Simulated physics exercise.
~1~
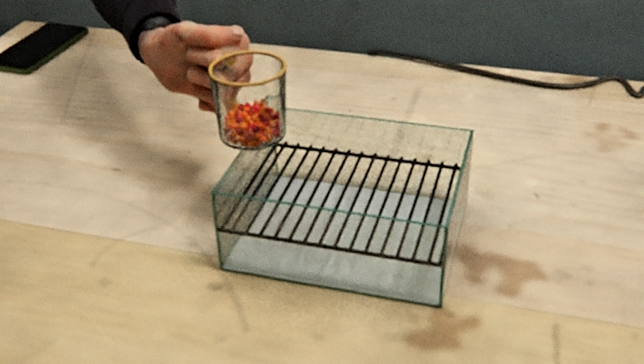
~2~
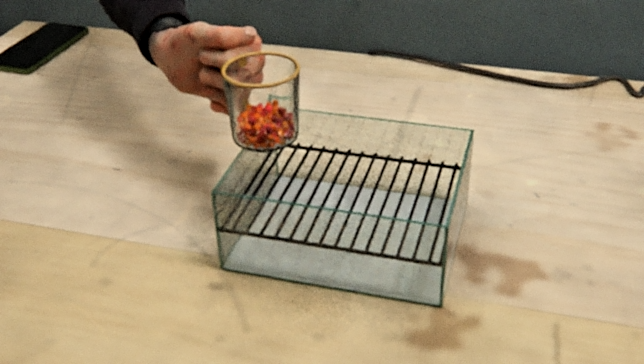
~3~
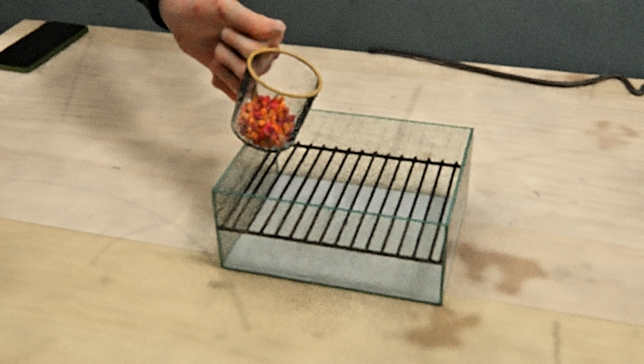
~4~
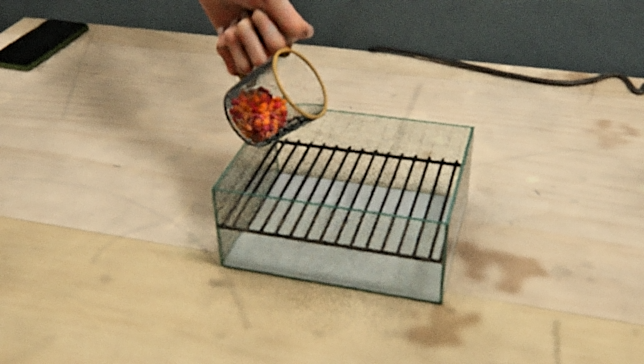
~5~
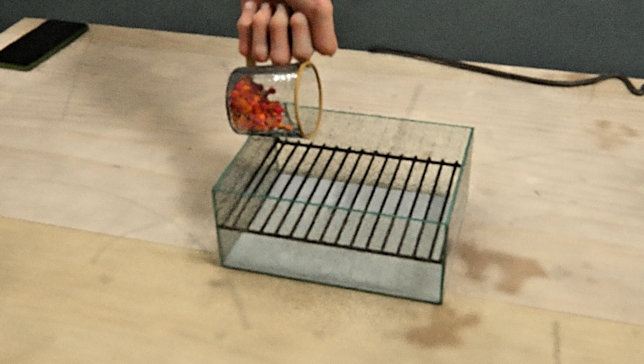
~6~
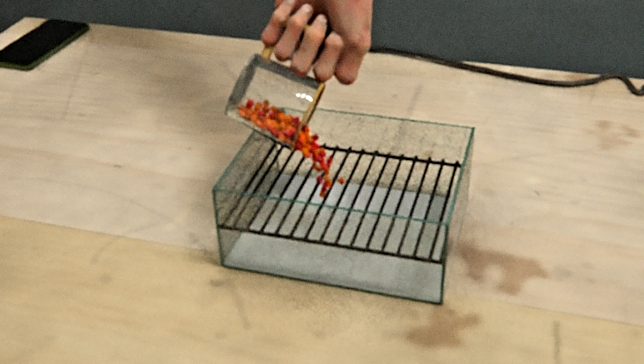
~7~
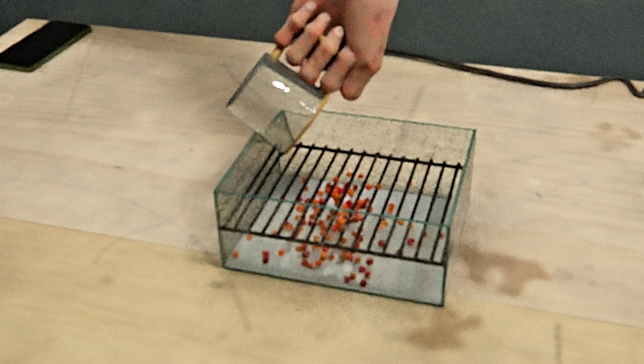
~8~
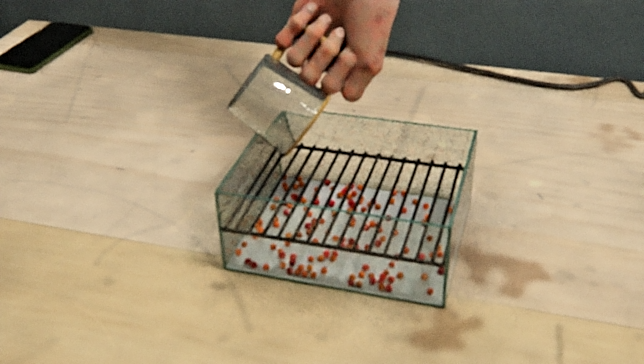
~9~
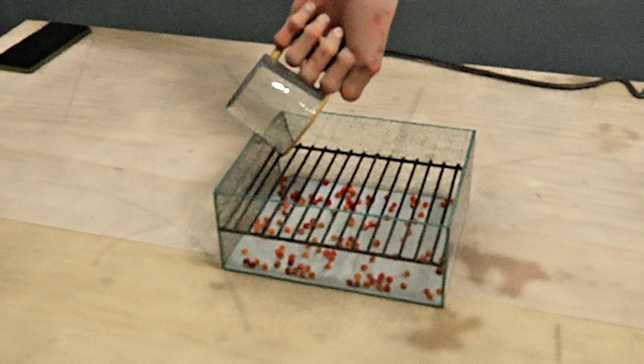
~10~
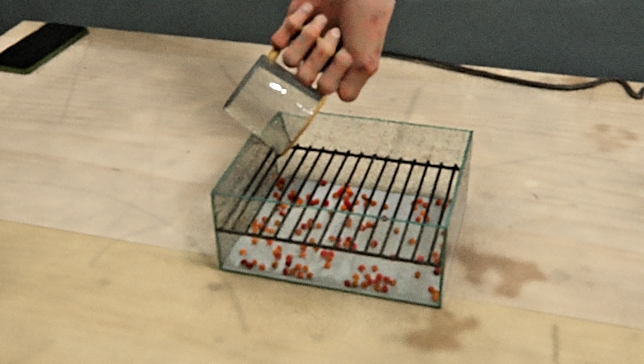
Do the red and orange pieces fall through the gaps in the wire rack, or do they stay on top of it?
Both the red and the orange pieces fall through the gaps and end up under the rack.
